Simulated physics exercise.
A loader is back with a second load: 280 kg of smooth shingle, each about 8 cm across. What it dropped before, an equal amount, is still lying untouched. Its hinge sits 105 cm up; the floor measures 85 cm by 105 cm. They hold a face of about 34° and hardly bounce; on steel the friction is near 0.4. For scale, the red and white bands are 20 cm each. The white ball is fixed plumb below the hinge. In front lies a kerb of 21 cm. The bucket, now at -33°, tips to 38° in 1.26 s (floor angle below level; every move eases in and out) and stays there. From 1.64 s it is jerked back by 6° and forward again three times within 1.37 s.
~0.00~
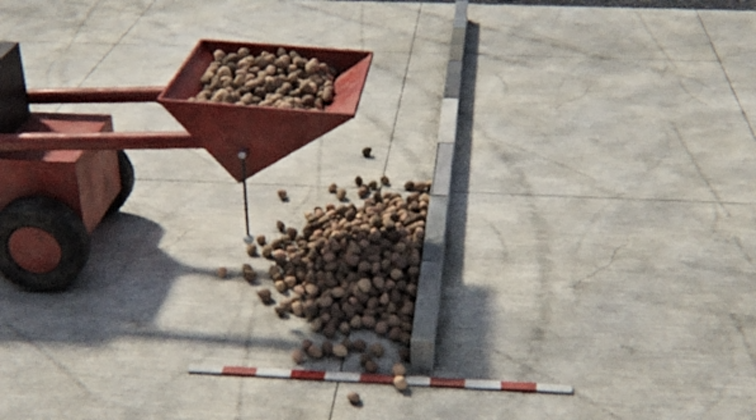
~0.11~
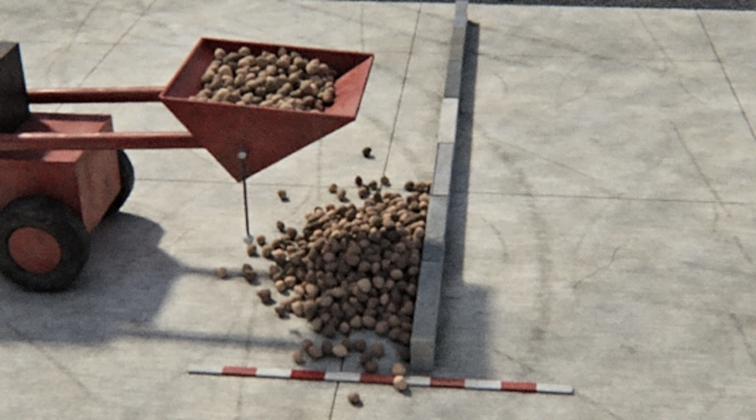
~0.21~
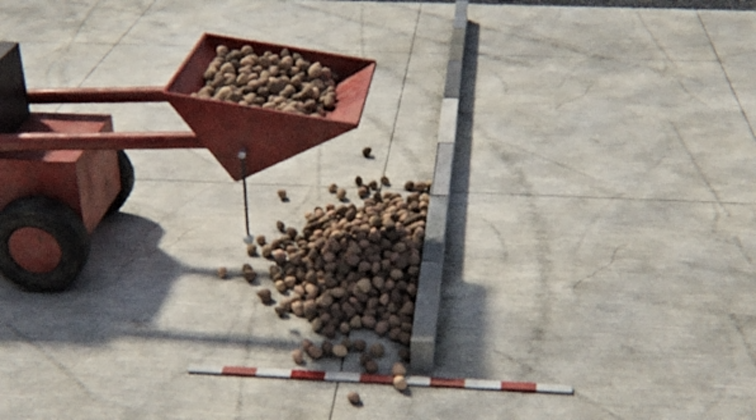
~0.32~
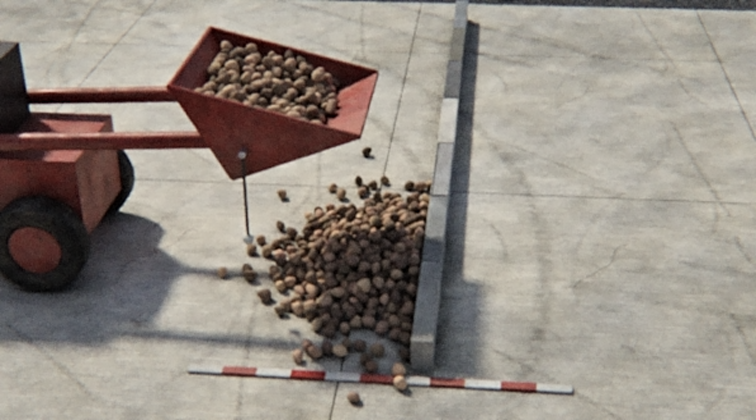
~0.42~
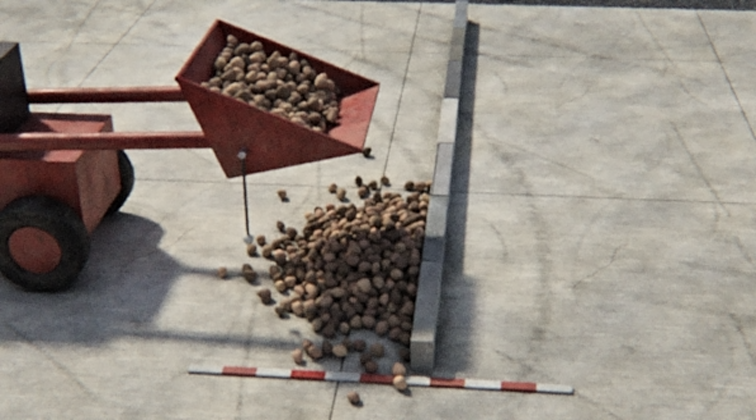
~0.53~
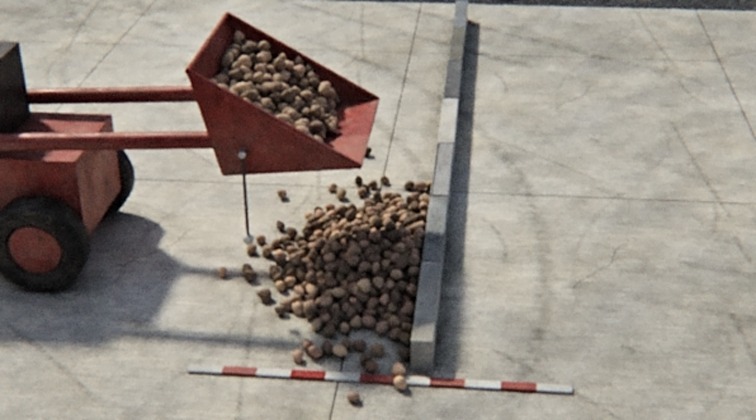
A red loader's bucket full of brown stones tilts forward above a pile beside a kerb.
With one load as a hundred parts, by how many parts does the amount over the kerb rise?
Close to 9 parts in a hundred.
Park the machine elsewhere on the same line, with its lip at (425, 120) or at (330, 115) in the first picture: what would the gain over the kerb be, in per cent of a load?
First some 70, then 5 per cent.
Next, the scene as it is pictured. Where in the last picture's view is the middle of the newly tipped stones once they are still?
Near (385, 243).
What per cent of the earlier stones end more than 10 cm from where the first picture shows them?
About 10 per cent.
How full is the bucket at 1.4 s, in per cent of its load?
It holds some 45 per cent.
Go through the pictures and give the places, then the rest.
The first picture shows lip at (354, 116), floor tilted -33°, highest stones at (253, 63). The earlier load is highest near (397, 240), 22 cm above ground level, 100 % on this side of the kerb.
The second picture shows lip at (355, 119), floor tilted -32°, highest stones at (246, 61); the stones move at 0.1 m/s on average.
In the third picture, the bucket is at -28°, its lip at (358, 126); the top of the load is at (235, 60); the stones move at 0.2 m/s on average.
In the fourth picture, the bucket is at -22°, its lip at (360, 137); the top of the load is at (230, 59); the stones move at 0.2 m/s on average.
In the fifth picture, the bucket is at -14°, its lip at (362, 152); the top of the load is at (232, 55); the stones move at 0.3 m/s on average.
In the sixth picture, the bucket is at -6°, its lip at (361, 167); the top of the load is at (236, 52); the stones move at 0.3 m/s on average.
After 0.9 s the floor is at 27°; in per cent of one load, 100 in the bucket, 100 on this side of the kerb; the foremost stones are at (418, 257).
After 1.4 s the floor is at 38°; in per cent of one load, 44 in the bucket, 156 on this side of the kerb; the foremost stones are at (419, 250).
After 3.5 s the floor is at 38°; in per cent of one load, 0 in the bucket, 191 on this side of the kerb, 9 over the kerb; the foremost stones are at (551, 254).
After 6.0 s the floor is at 38°; in per cent of one load, 0 in the bucket, 191 on this side of the kerb, 9 over the kerb; the foremost stones are at (551, 254). Net gain over the kerb, 9.
